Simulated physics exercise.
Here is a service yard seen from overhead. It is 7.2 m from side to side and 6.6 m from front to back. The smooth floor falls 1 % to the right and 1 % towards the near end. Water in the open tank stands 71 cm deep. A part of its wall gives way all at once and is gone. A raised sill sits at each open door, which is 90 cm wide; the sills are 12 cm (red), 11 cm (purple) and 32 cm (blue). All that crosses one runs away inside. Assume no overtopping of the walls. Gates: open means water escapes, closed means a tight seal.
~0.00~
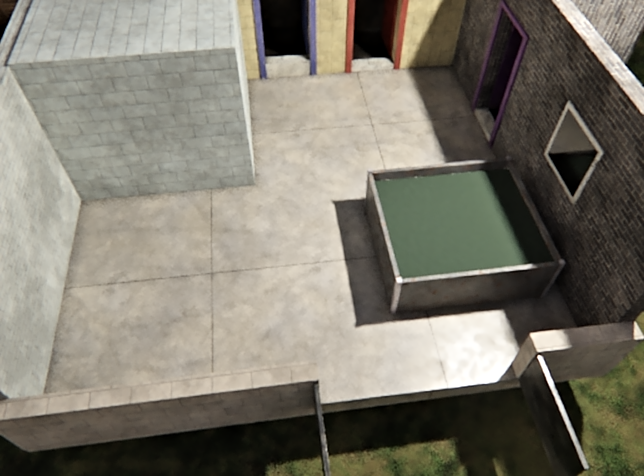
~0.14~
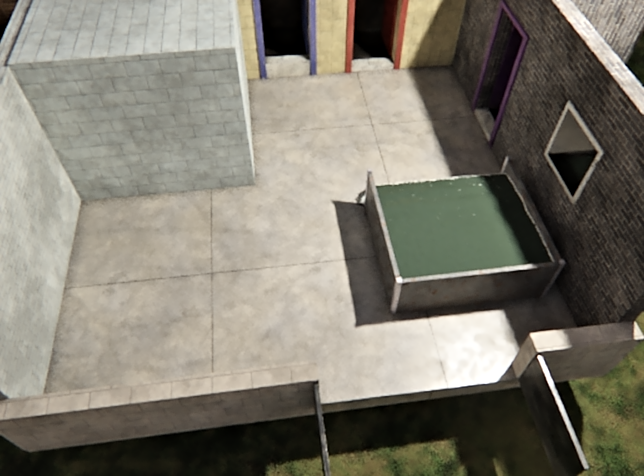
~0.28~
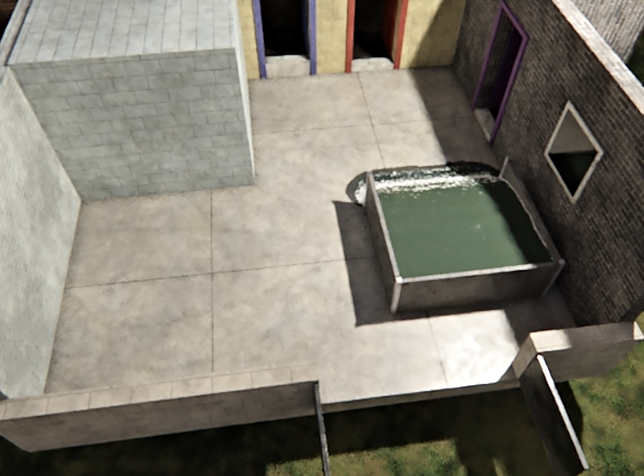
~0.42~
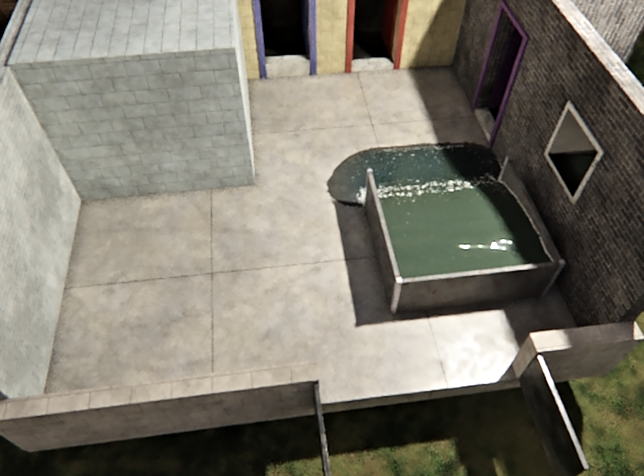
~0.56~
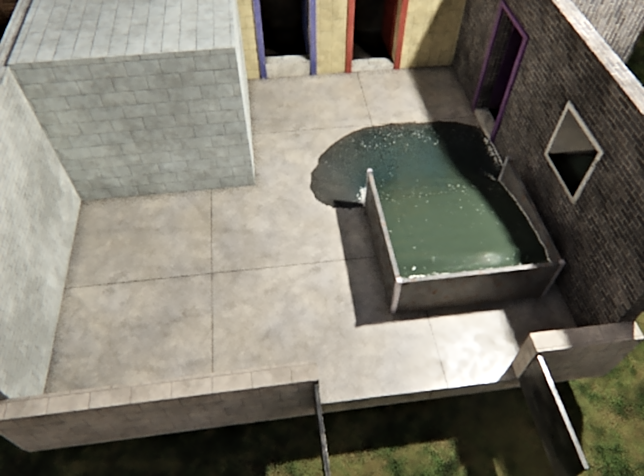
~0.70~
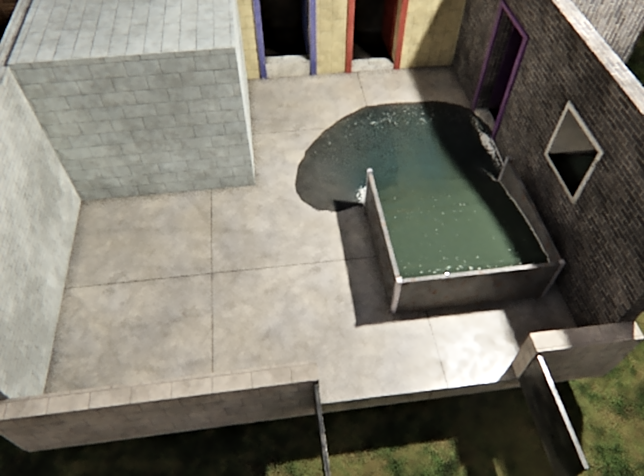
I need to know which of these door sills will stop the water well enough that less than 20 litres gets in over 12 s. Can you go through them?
Sure: The red door lets too much in; the purple door lets too much in; the blue door keeps it under.
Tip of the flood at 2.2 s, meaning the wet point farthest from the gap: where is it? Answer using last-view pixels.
Somewhere about (249, 82).
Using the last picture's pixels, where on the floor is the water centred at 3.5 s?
Around (380, 134) in the last picture.
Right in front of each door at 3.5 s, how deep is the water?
Door by door in centimetres: Red shows 24, purple shows 16, blue shows 26.
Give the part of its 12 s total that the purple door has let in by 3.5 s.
Fraction in by then: Around 50 per cent.
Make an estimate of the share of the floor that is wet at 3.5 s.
Roughly 45 % of the floor.
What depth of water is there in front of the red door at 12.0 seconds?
Close to 3.5 cm of depth.
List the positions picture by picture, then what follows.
In the first frame, the open tank at (458, 218) is whole and still, 71 cm deep.
In the second frame, water pours out at (435, 189) and has run 1.2 m, to (362, 203); deepest outside 32 cm, 71 cm at the open tank's back.
In the third frame, water pours out at (434, 192) and has run 1.4 m, to (352, 190); deepest outside 37 cm, 71 cm at the open tank's back.
In the fourth frame, water pours out at (434, 193) and has run 1.7 m, to (491, 153); deepest outside 32 cm, 70 cm at the open tank's back.
In the fifth frame, water pours out at (434, 194) and has run 2.0 m, to (477, 131); deepest outside 33 cm, 64 cm at the open tank's back.
In the sixth frame, the front is at (437, 104), 2.5 m from the gap at (434, 194); 7.0 m2 of floor is under water; 60 cm left at the back of the open tank.
After 1.4 s water covers 40 % of the floor and is deepest (46 cm) near (448, 68); red door 23 cm at the sill, 30 L in, purple door 17 cm at the sill, 2 L in, blue door not reached.
After 2.2 s water covers 40 % of the floor and is deepest (47 cm) near (442, 74); red door 36 cm at the sill, 138 L in, purple door 18 cm at the sill, 19 L in, blue door 21 cm at the sill, 0 L in.
After 3.5 s water covers 45 % of the floor and is deepest (30 cm) near (250, 88); red door 24 cm at the sill, 270 L in, purple door 16 cm at the sill, 36 L in, blue door 26 cm at the sill, 0 L in.
After 7.0 s water covers 75 % of the floor and is deepest (16 cm) near (314, 372); red door 10 cm at the sill, 306 L in, purple door 11 cm at the sill, 69 L in, blue door 9 cm at the sill, 0 L in.
After 12.0 s water covers 90 % of the floor and is deepest (12 cm) near (500, 179); red door 4 cm at the sill, 306 L in, purple door 11 cm at the sill, 70 L in, blue door 2 cm at the sill, 0 L in.
